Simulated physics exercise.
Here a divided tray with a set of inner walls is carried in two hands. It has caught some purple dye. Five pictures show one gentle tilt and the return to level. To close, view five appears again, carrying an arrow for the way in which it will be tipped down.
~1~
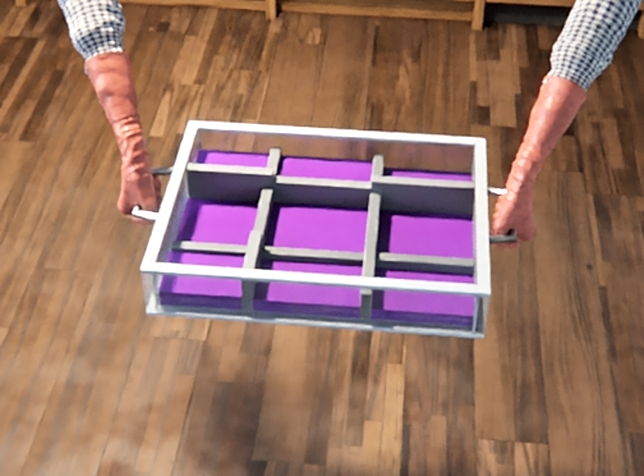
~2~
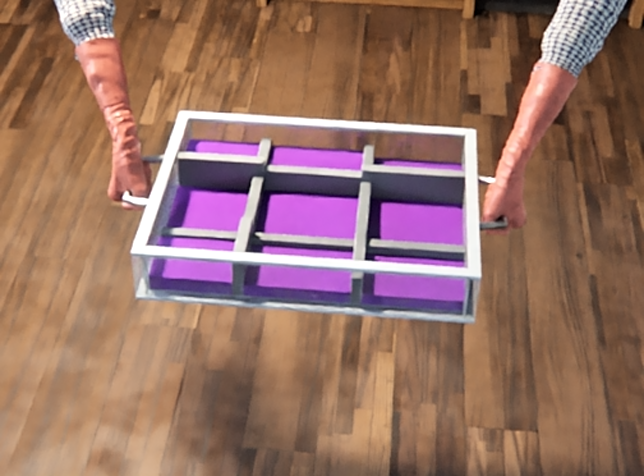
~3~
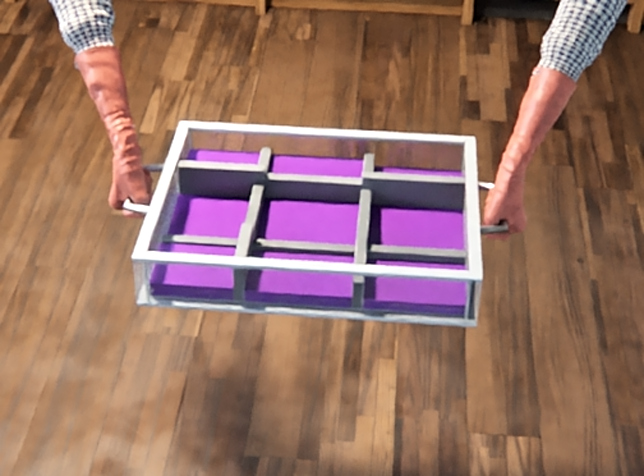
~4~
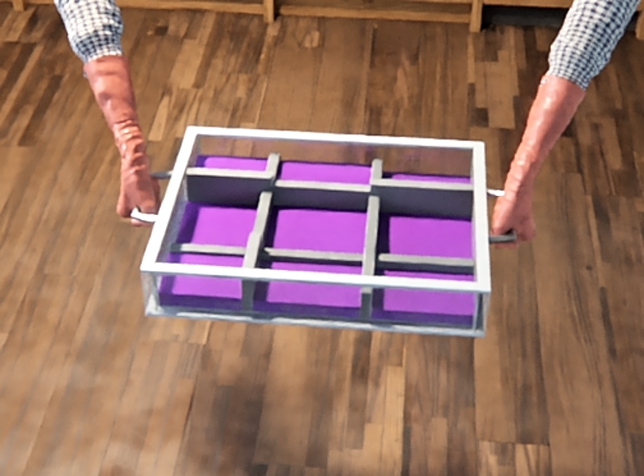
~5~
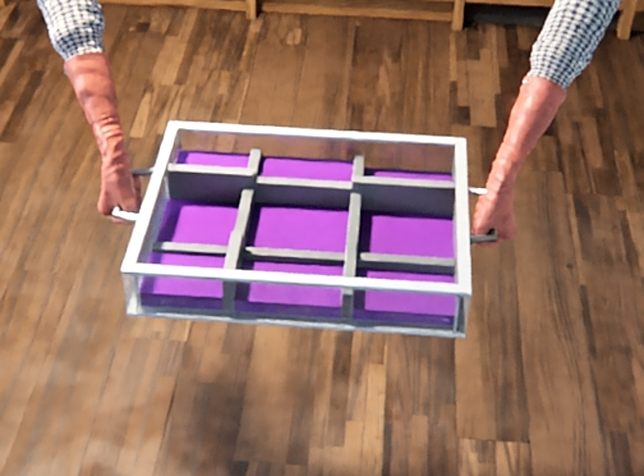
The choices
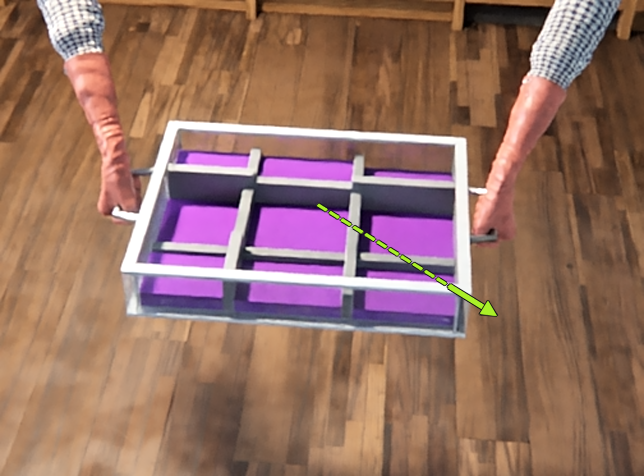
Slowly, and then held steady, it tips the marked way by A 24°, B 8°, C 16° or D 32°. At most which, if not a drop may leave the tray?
Angle C just does it.
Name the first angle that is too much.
Here it is angle A.
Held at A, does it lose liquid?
Yes, that goes wrong.
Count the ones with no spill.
Two.
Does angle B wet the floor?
No, not at all.
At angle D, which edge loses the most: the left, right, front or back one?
The right rim.
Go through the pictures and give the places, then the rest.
In the first frame, the tray is level; deepest in the back left bay, at (233, 169), shallowest in the centre left.
The second frame shows tipped about 2° down to the back; no wall is crossed.
The third frame shows tipped about 3° down to the back; no wall is crossed.
The fourth frame shows tipped about 2° down to the back; no wall is crossed.
In the fifth frame, the tray is level; deepest in the back left bay, at (214, 169), shallowest in the centre left.
The arrow ends at (491, 312).
With A, about 8 % goes over the rim.
With B, nothing spills; the back middle bay holds the most.
With C, nothing spills; the back right bay holds the most.
With D, about 45 % goes over the rim.
